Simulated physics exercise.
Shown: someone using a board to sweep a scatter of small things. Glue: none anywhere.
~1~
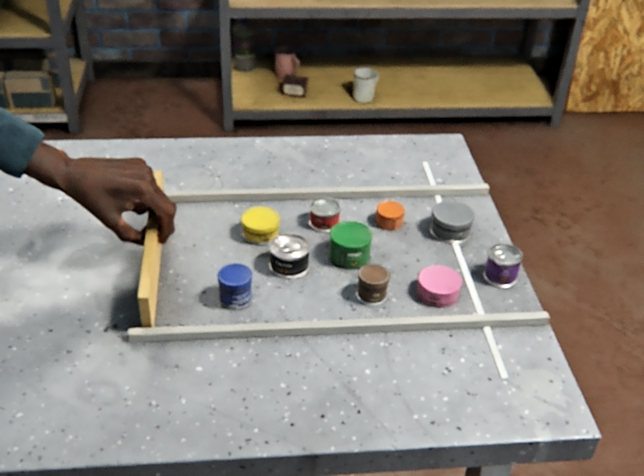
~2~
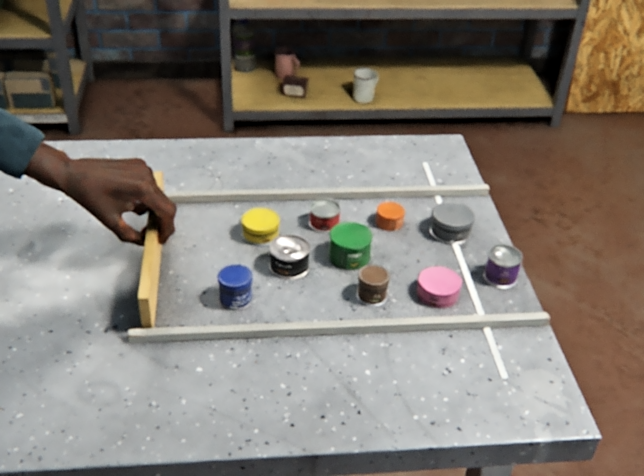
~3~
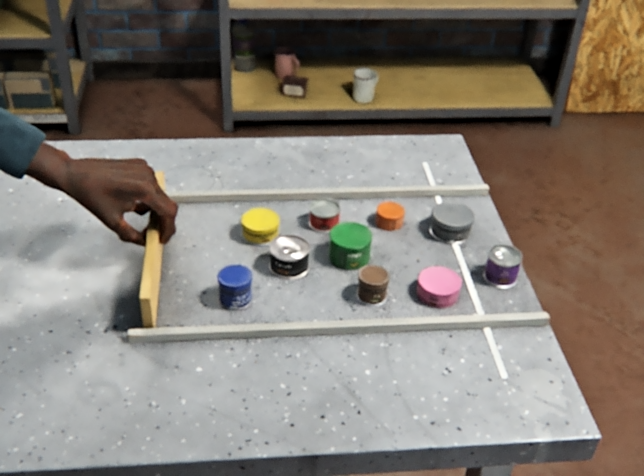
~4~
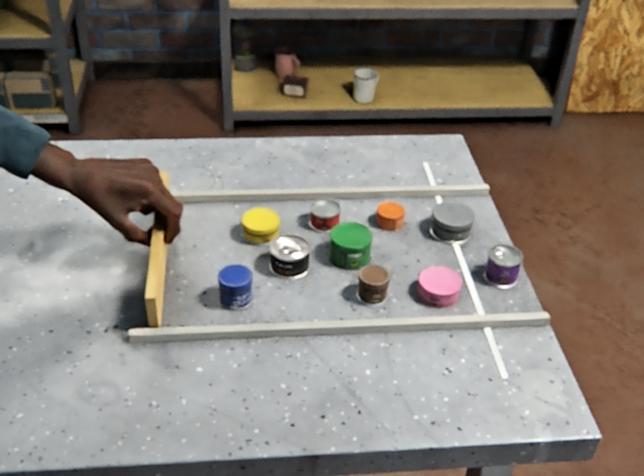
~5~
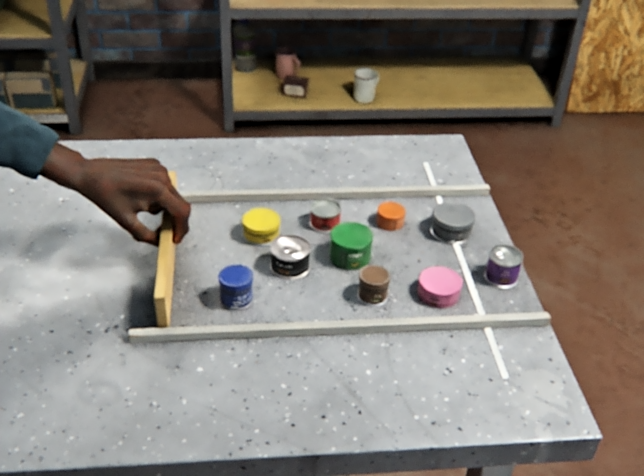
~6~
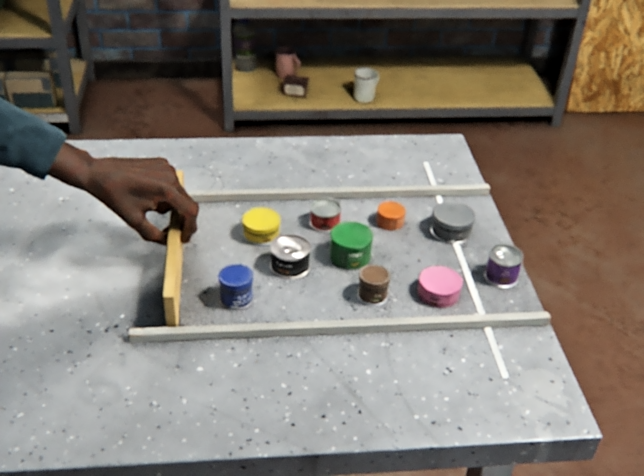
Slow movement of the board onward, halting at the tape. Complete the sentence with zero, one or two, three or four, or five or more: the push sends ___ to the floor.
The push sends one or two to the floor.
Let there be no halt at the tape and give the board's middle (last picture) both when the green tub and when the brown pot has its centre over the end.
Green tub: (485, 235); brown pot: (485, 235).
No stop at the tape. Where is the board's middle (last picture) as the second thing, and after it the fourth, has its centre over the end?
At (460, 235) for the second, at (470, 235) for the fourth.
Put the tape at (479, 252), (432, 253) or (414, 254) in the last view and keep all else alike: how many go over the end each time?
Tallies in the order given: 4, 0, 0.
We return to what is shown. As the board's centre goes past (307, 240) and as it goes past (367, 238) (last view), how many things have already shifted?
First 5, then 8.
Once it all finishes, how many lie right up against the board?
Number: 4.
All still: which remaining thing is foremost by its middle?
Foremost is the grey tin.
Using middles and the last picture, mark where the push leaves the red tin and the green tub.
The red tin at (456, 196), the green tub at (489, 234).
A little later, none off yet; purple tin at rest near (504, 266); grey tin at rest near (453, 222); pink tub at rest near (440, 287).
Next, none off yet; purple tin at rest near (504, 266); grey tin at rest near (453, 222); pink tub shifted about its own width near (469, 287).
When it is over, the number that fall off is one or two; down, pink tub.
